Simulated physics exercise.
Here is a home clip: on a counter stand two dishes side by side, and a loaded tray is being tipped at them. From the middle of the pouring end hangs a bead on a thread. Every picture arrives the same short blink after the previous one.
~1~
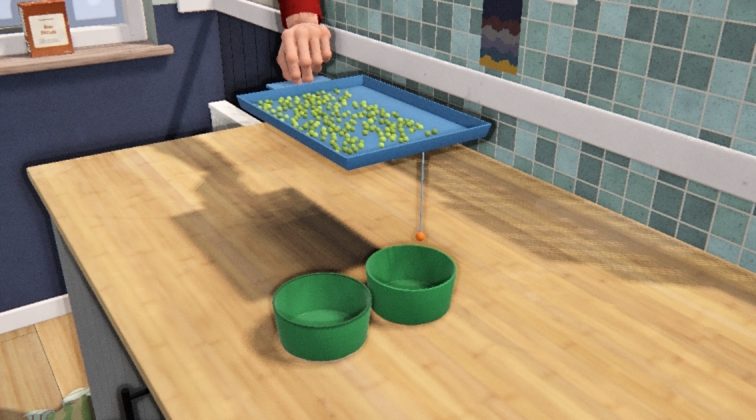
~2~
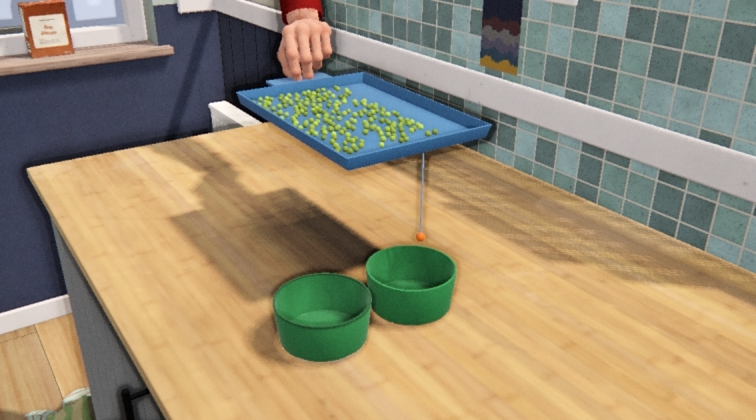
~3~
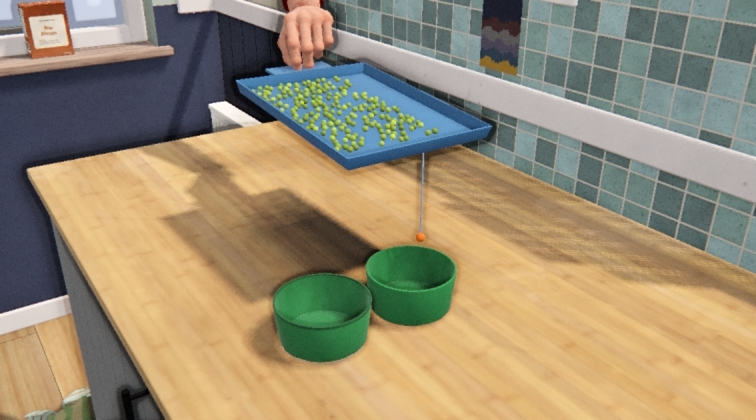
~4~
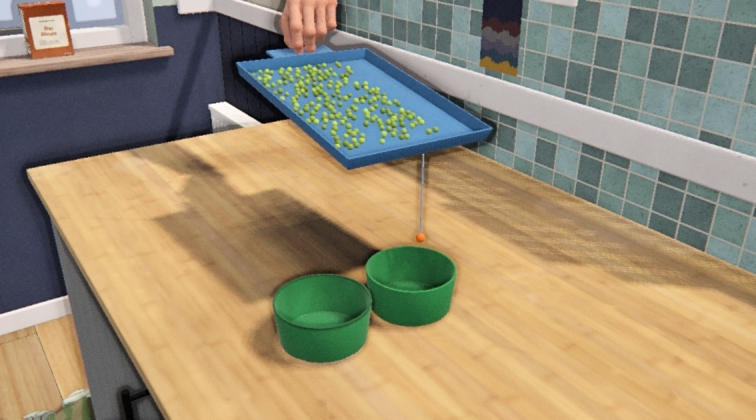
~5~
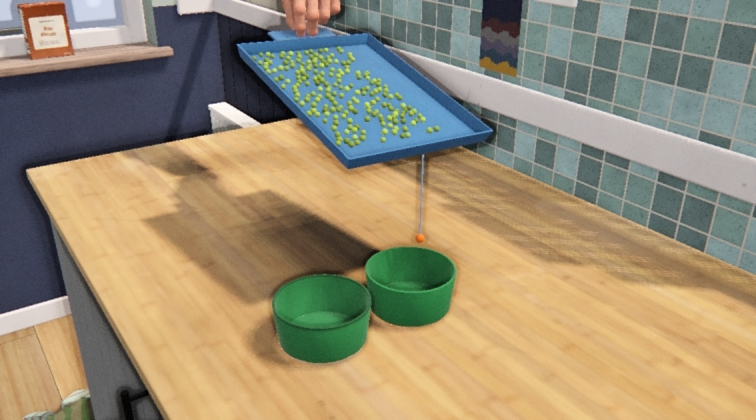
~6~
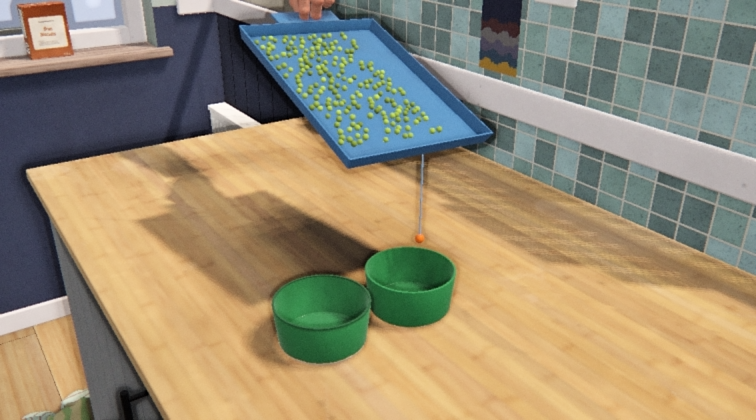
On a wooden kitchen counter, two green dishes stood side by side while a hand lifted the back of a blue tray of peas above them, tilting it steadily steeper toward its right front corner.
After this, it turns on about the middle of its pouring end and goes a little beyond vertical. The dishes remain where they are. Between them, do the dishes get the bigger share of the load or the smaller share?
The smaller share.
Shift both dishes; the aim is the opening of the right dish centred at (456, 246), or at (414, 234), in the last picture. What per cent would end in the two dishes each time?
Roughly 60% the first time and 0% the second time.
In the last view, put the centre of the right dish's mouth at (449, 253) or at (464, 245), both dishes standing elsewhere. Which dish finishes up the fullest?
Result, try one: The dish at right; try two: The dish at right.
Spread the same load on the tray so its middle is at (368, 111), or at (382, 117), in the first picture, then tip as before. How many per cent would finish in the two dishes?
Try 1: 20 %; try 2: 30 %.
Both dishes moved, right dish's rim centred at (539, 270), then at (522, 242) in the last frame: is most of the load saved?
Catch, run one: Below the halfway mark; run two: Past the halfway mark.
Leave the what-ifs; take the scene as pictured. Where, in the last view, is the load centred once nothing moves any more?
Close to (465, 298) in the last picture.
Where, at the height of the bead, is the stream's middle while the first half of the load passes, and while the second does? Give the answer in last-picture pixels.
Early half (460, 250), late half (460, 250).
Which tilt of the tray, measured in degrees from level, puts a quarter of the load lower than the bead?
It sits at roughly 75°.
Soon after the last picture, tray tipped steeply; most on the tray; a stray few outside both; about a quarter in the air.
A little later, tray tipped right over; about half on the tray; a small part in the right dish; about a quarter outside both; a small part in the air.
Later still, tray tipped past a quarter turn; about a third in the right dish; about two thirds outside both.
At rest, tray tipped past a quarter turn; none in the left dish; about a third in the right dish; about two thirds outside both.
